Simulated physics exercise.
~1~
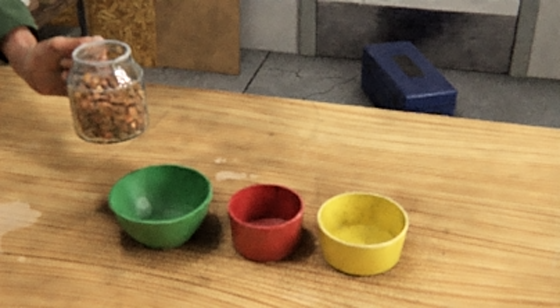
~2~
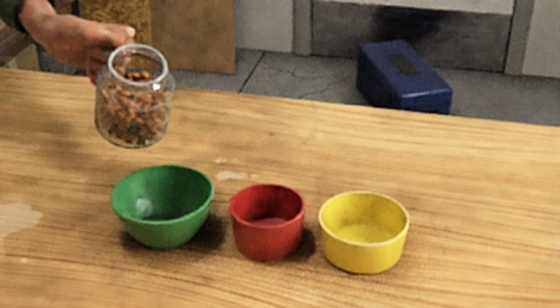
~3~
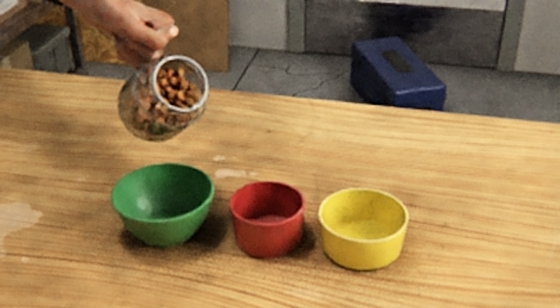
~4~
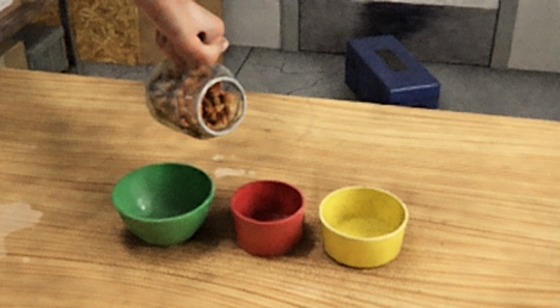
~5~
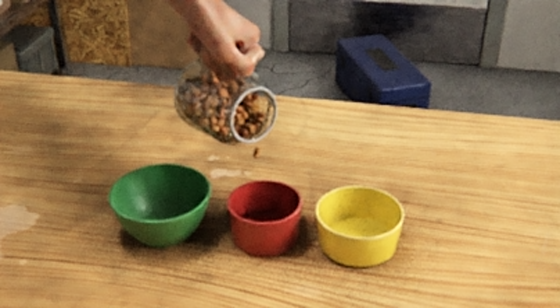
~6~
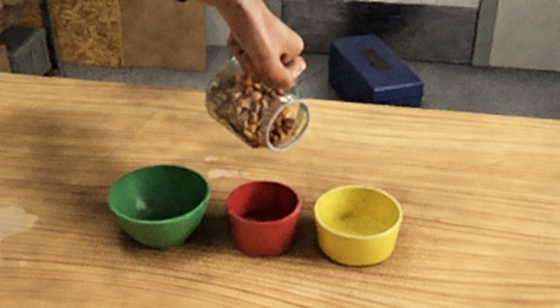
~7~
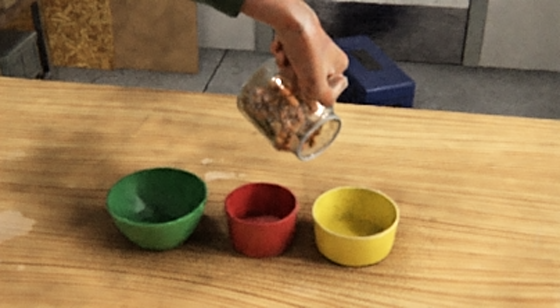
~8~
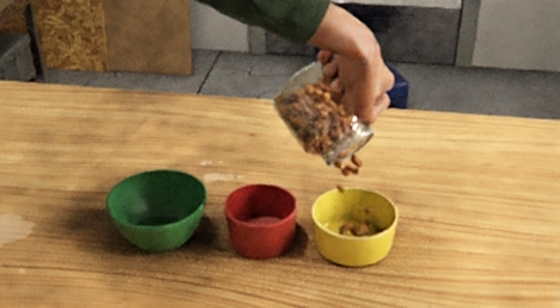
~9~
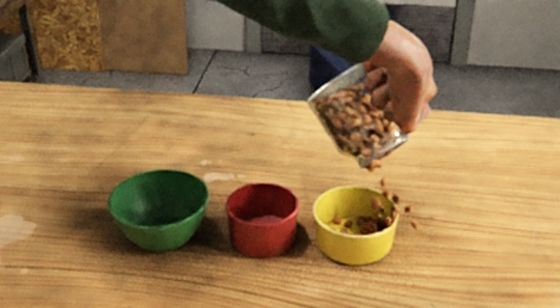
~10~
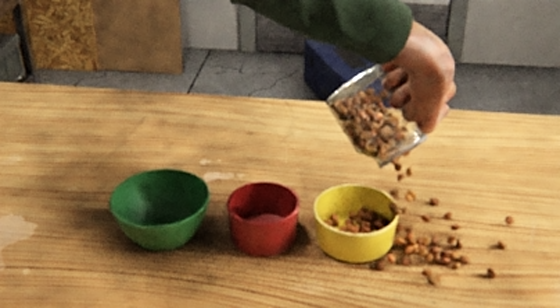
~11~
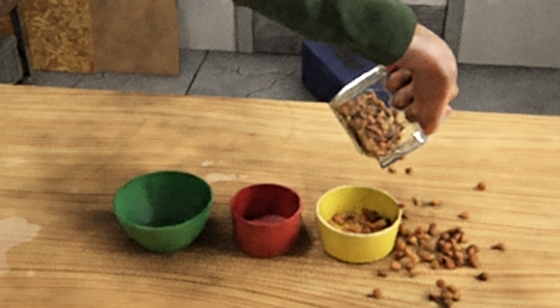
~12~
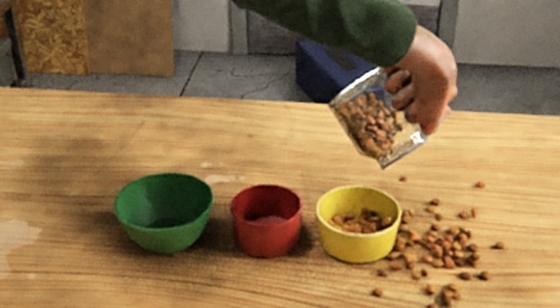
A hand carried a glass jar of brown kibble rightward over a green bowl and a red dish, tipping it further until pieces poured into the yellow dish and scattered on the table beside it, with plenty still left in the jar.
